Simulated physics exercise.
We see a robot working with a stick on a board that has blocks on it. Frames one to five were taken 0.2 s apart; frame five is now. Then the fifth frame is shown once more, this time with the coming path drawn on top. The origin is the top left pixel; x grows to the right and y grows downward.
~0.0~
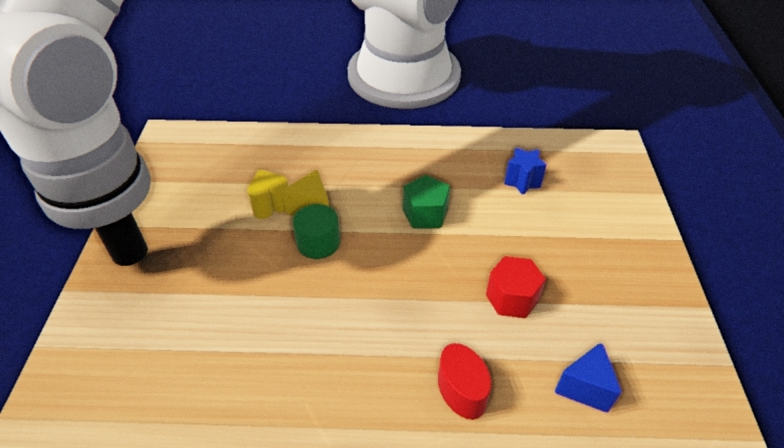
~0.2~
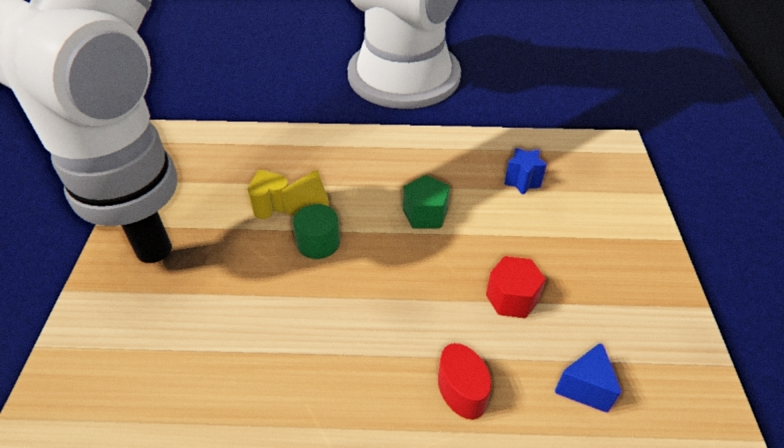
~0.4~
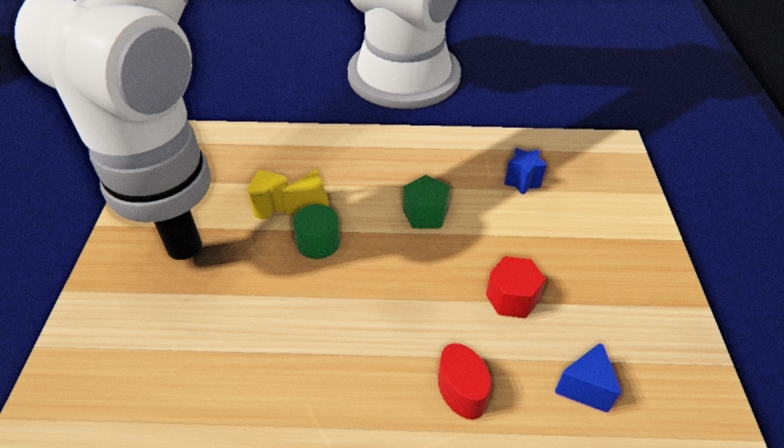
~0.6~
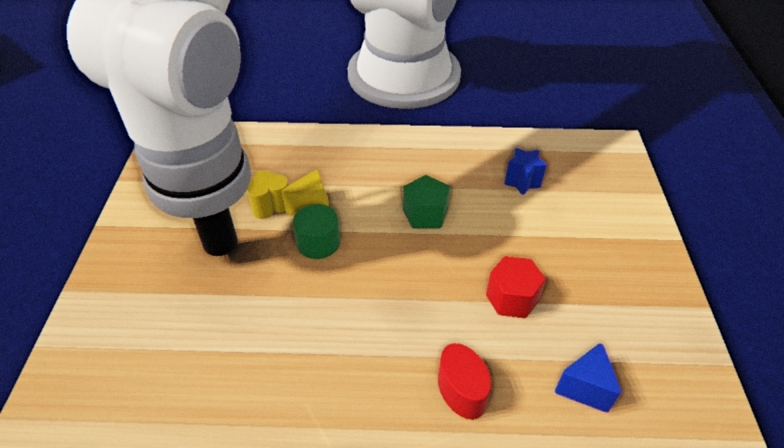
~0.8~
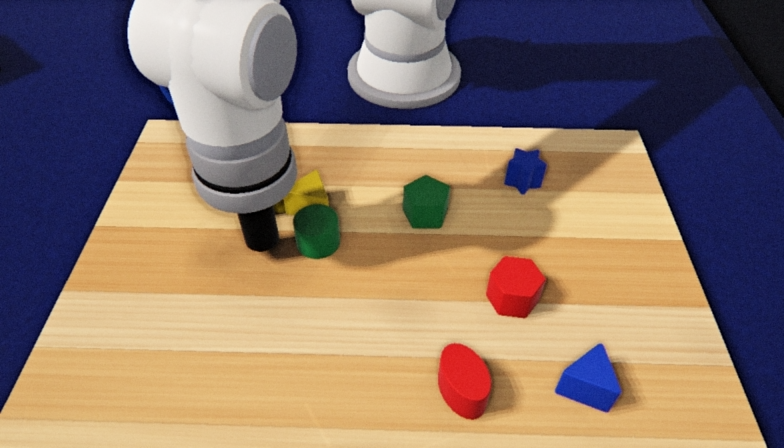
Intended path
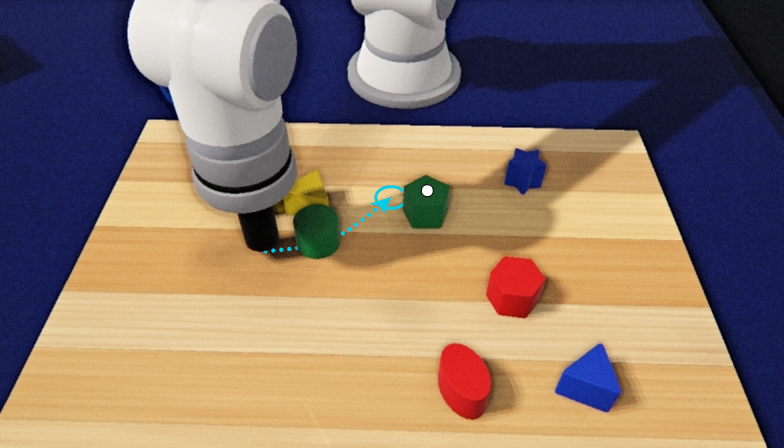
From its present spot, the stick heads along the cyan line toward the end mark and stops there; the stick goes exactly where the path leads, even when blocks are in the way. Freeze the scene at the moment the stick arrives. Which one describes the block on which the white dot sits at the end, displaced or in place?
That block will leave its spot.
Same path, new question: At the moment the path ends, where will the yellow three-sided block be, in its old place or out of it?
By the time the path is finished, it has hardly shifted at all.
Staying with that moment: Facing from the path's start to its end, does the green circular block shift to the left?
No, I don't think so.
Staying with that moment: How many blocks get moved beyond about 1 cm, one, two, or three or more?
My guess is two.
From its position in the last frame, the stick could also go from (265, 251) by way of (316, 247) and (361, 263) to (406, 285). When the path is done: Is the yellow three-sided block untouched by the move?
Going by the path, yes.
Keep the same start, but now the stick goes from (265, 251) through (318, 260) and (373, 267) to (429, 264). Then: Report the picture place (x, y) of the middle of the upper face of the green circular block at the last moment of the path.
The point I'd pick in the picture is (358, 212).
Drawn move, from (265, 251) by way of (316, 244) and (358, 223) to (391, 197); the dot is on the green pentagon.
The first path, step by step. One third of the way, stick at (315, 232); green circular block at (352, 212).
Two thirds of the way, stick at (358, 211); green circular block at (396, 200); green pentagon at (436, 190).
At the end, stick at (391, 185); yellow three-sided block still; green circular block at (416, 194); green pentagon at (458, 188).
